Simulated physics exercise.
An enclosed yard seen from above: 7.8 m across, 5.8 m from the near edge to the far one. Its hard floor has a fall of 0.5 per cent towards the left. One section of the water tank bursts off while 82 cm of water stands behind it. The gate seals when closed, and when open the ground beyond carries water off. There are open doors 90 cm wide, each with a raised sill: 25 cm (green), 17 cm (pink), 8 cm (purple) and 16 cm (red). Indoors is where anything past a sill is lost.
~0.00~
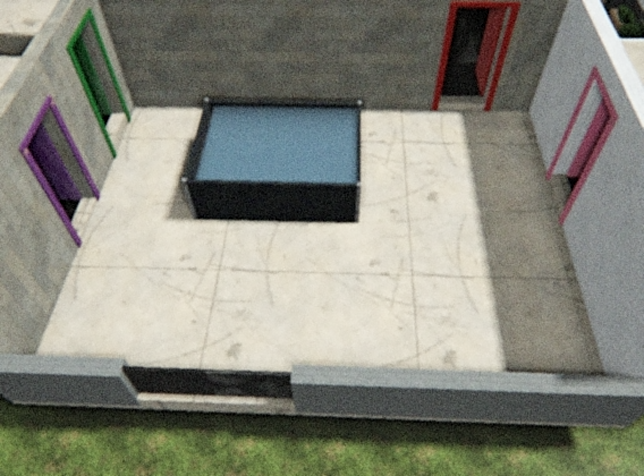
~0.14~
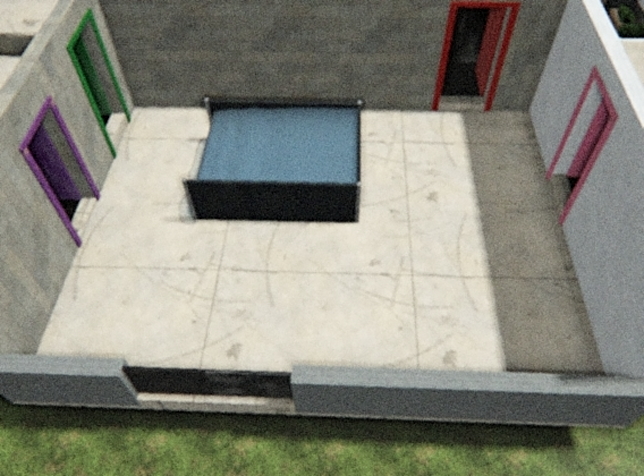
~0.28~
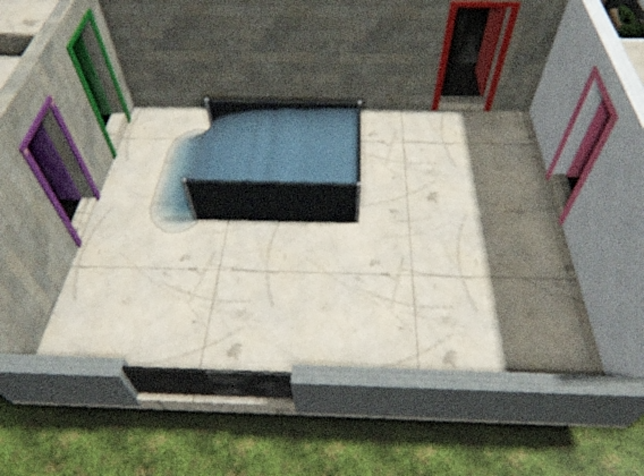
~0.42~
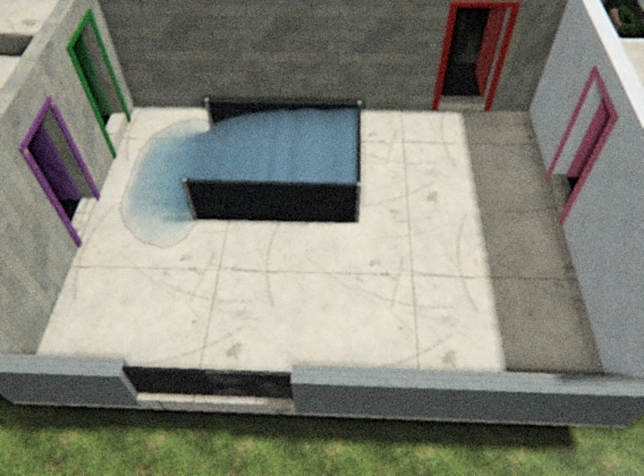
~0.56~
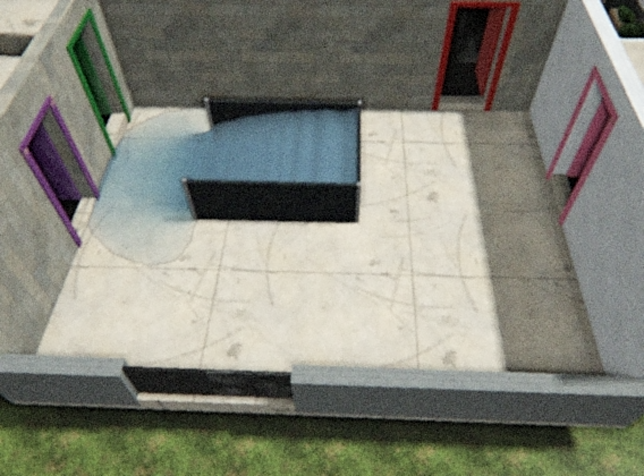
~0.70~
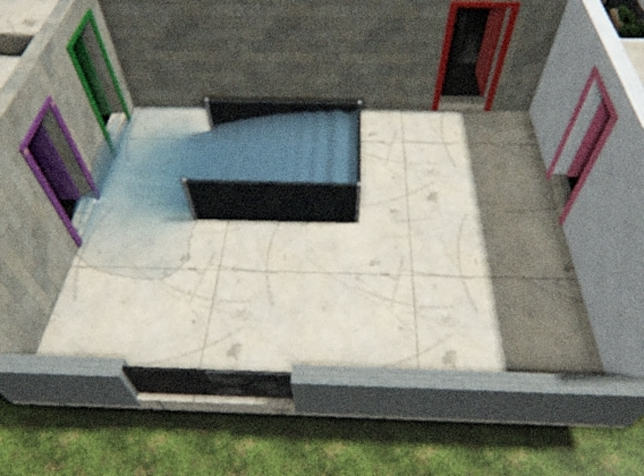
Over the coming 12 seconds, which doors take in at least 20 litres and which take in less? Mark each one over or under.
Green door - over; pink door - under; purple door - over; red door - under.
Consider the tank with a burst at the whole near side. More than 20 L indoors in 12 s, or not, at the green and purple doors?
Well, against that limit, at green it's within bounds, and at purple it's too much.
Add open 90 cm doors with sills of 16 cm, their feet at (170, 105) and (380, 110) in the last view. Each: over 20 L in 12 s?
Taking them in order, the first is too much and the second fine.
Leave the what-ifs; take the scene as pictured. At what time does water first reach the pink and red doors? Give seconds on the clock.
Arrival: Pink 4.5 s, red 3.6 s.
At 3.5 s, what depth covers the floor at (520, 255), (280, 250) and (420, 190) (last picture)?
Roughly 0, 0, 0 cm.
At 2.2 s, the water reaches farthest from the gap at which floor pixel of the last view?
That lands around (28, 378) in the last picture.
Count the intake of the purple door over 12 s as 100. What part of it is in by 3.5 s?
That works out near 80%.
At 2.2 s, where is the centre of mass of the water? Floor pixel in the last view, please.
I'd say somewhere around (195, 179).
After 1.4 s water covers 20 % of the floor and is deepest (61 cm) near (135, 108); green door 45 cm at the sill, 42 L in, pink door not reached, purple door 36 cm at the sill, 125 L in, red door not reached.
After 2.2 s water covers 25 % of the floor and is deepest (58 cm) near (135, 108); green door 48 cm at the sill, 134 L in, pink door not reached, purple door 36 cm at the sill, 308 L in, red door not reached.
After 3.5 s water covers 45 % of the floor and is deepest (35 cm) near (135, 108); green door 32 cm at the sill, 232 L in, pink door not reached, purple door 23 cm at the sill, 494 L in, red door not reached.
After 7.0 s water covers 95 % of the floor and is deepest (17 cm) near (506, 113); green door 11 cm at the sill, 243 L in, pink door 8 cm at the sill, 0 L in, purple door 11 cm at the sill, 597 L in, red door 5 cm at the sill, 0 L in.
After 12.0 s water covers 100 % of the floor and is deepest (12 cm) near (325, 231); green door 6 cm at the sill, 243 L in, pink door 8 cm at the sill, 0 L in, purple door 7 cm at the sill, 603 L in, red door 7 cm at the sill, 0 L in.
